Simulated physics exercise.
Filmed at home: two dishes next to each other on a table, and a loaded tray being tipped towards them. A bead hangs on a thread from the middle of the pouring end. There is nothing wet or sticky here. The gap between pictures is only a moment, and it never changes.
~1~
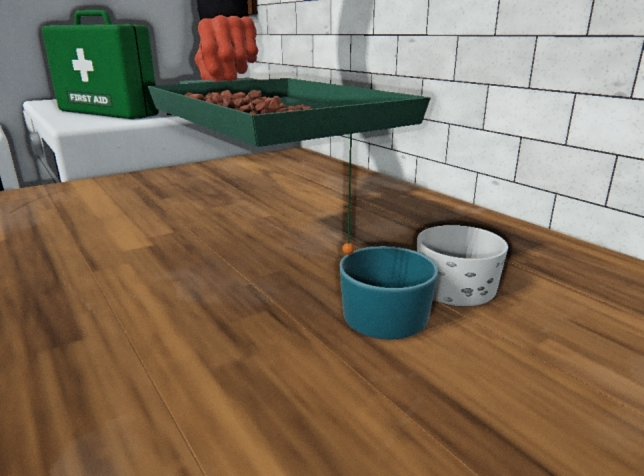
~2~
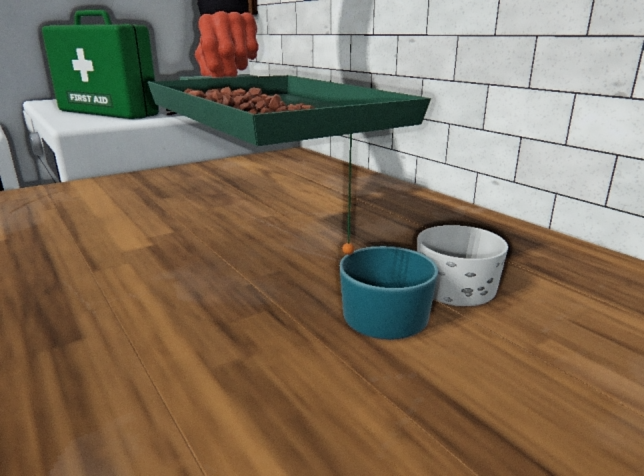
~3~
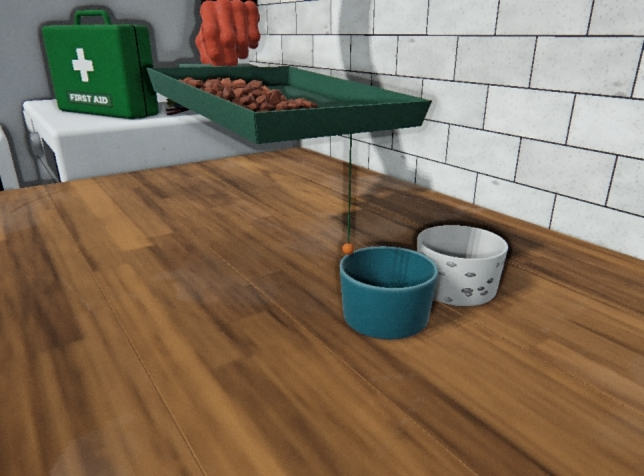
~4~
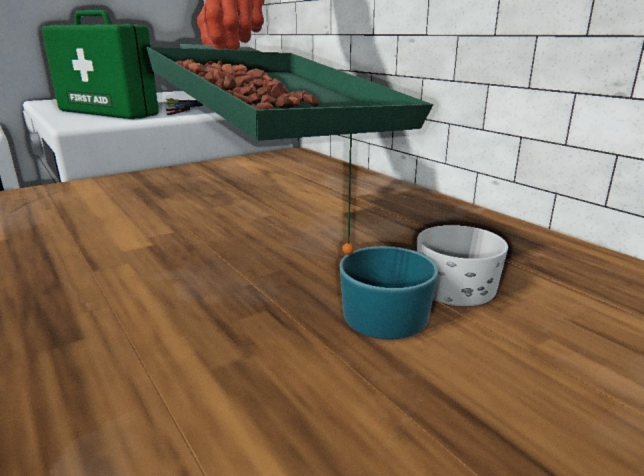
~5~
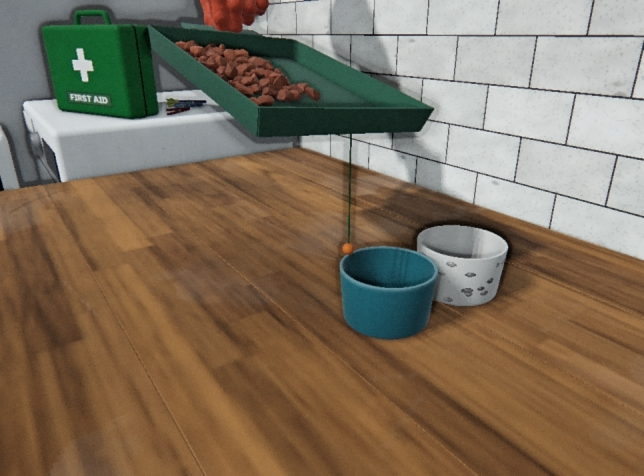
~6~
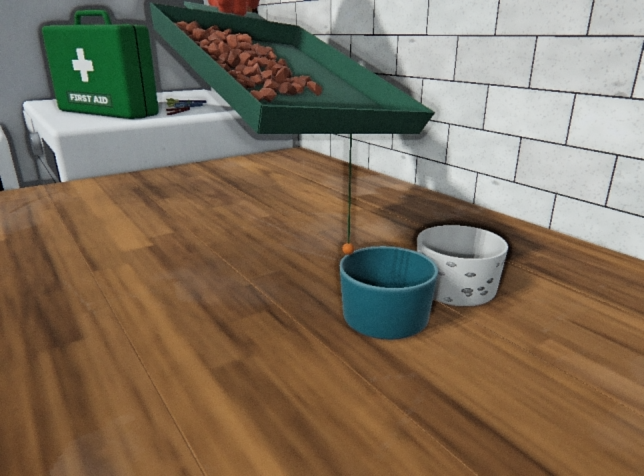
At first, a red-gloved hand is at the far end of a green tray of reddish-brown chunks, held nearly level above a wooden counter with a teal dish and a speckled white one. The hand then raises the far end, and the tray slants increasingly down to the right.
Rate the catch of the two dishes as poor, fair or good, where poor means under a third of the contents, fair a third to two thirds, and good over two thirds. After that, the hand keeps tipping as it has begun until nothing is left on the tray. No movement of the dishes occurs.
The catch is fair.
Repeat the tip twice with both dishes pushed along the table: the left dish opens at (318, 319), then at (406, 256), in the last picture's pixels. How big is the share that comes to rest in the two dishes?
First placement: 40 per cent; second placement: 50 per cent.
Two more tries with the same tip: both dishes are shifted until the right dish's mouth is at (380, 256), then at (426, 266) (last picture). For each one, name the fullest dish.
Going by the two tries in order: The right-placed dish, then the right-placed dish.
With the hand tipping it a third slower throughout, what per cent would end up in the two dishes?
Near 70 in a hundred.
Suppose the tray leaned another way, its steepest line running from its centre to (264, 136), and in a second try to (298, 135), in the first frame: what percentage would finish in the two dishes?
I'd say some 0 in a hundred at first, then 0 in a hundred.
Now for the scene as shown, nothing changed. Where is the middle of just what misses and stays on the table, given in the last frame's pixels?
Close to (527, 357).
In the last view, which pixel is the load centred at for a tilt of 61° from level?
I'd mark it close to (367, 98).
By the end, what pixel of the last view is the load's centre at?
Close to (423, 311) in the last picture.
Shortly afterwards, tray tipped steeply; the whole lot on the tray.
Next, tray tipped right over; near half on the tray; a little in the left dish; only a few in the right dish; near a third outside both; a little in the air.
Some moments later, tray tipped past a quarter turn; near half in the left dish; a little in the right dish; near half outside both; only a few in the air.
In the end, tray tipped past a quarter turn; near half in the left dish; a little in the right dish; near half outside both.
